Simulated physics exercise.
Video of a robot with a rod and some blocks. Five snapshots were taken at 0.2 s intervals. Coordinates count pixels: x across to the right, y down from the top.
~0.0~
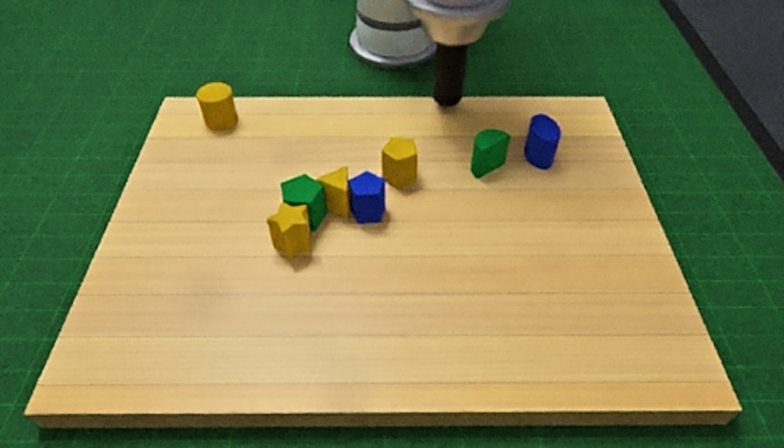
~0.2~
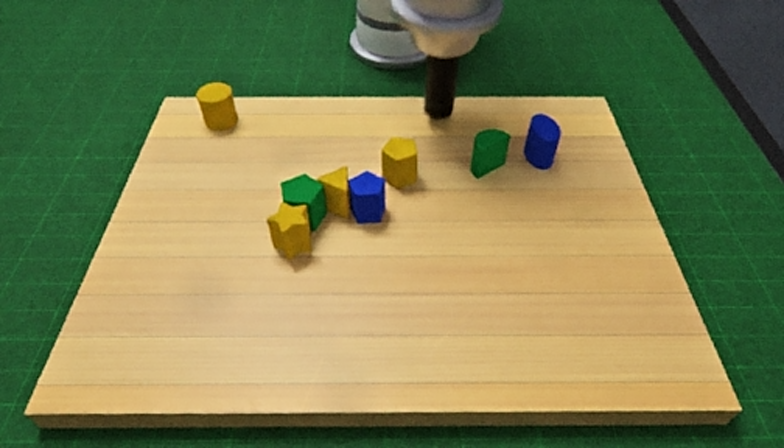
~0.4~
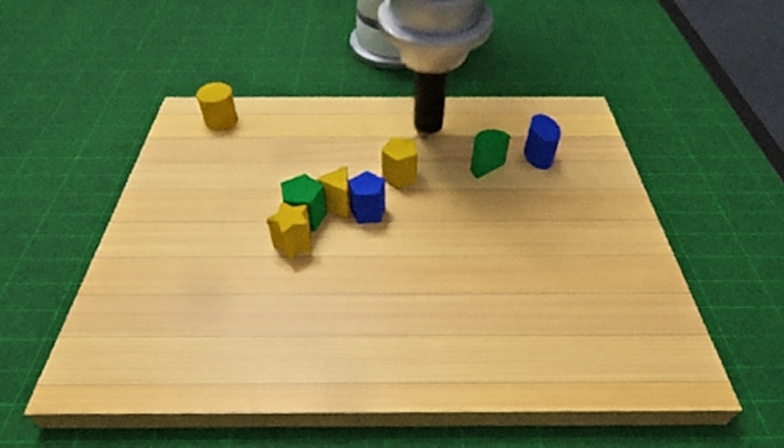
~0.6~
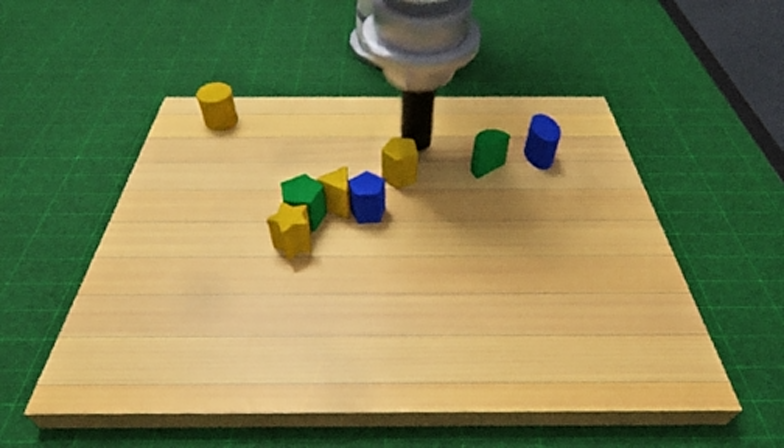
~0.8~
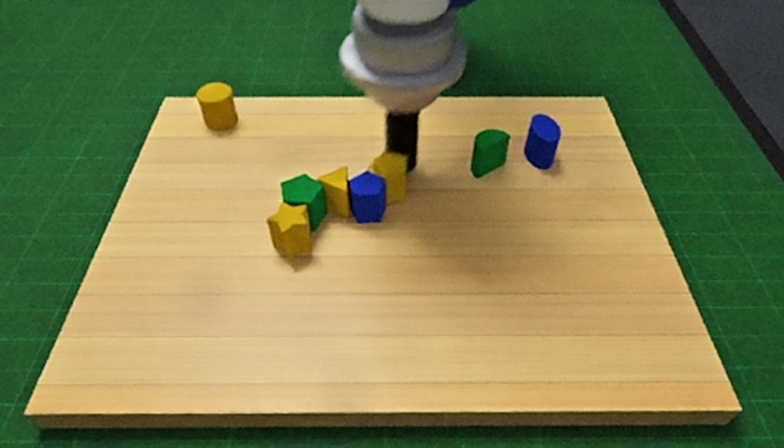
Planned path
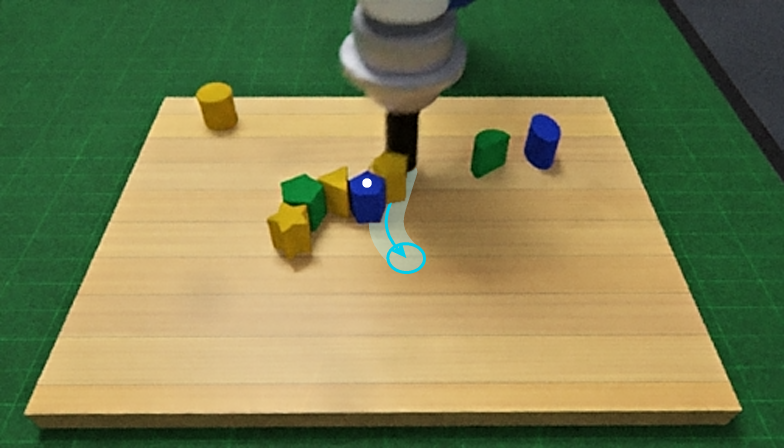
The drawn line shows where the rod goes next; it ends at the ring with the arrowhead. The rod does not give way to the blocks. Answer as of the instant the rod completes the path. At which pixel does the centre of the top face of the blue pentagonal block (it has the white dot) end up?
Around pixel (326, 226).
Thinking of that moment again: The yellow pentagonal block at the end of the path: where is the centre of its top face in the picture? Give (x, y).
Its top centre lands on (361, 229).
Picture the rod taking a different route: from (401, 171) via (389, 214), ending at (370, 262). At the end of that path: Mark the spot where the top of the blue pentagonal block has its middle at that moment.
Near (304, 238).
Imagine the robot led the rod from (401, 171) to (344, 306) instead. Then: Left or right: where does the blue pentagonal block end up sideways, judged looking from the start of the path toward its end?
It goes toward the right-hand side.
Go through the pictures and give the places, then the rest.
In the first picture, lower end of the rod at (447, 98), tops of blocks, green pentagonal block at (300, 188), yellow three-sided block at (336, 178), blue pentagonal block at (367, 183), yellow pentagonal block at (400, 147).
In the second picture, rod at (439, 111), blocks as before.
In the third picture, rod at (428, 125), blocks as before.
In the fourth picture, rod at (416, 143), blocks as before.
In the fifth picture, rod at (401, 164), green pentagonal block at (300, 188), yellow three-sided block at (336, 178), blue pentagonal block at (367, 183), yellow pentagonal block at (390, 163).
The drawn path runs from (401, 171) over (392, 198) and (387, 228) to (406, 258); the dot is on the blue pentagonal block.
What follows on the original path. One third of the way, rod at (392, 191); yellow three-sided block at (334, 179), turned 20° clockwise; blue pentagonal block at (348, 206), turned 30° clockwise; yellow pentagonal block at (378, 192).
Two thirds of the way, rod at (387, 221); yellow three-sided block at (334, 179), turned 20° clockwise; blue pentagonal block at (327, 224), turned 60° clockwise; yellow pentagonal block at (363, 223), turned 35° clockwise.
At the end, rod at (406, 250); green pentagonal block not moved; yellow three-sided block at (334, 179), turned 20° clockwise; blue pentagonal block at (326, 226), turned 65° clockwise; yellow pentagonal block at (361, 229), turned 40° clockwise.
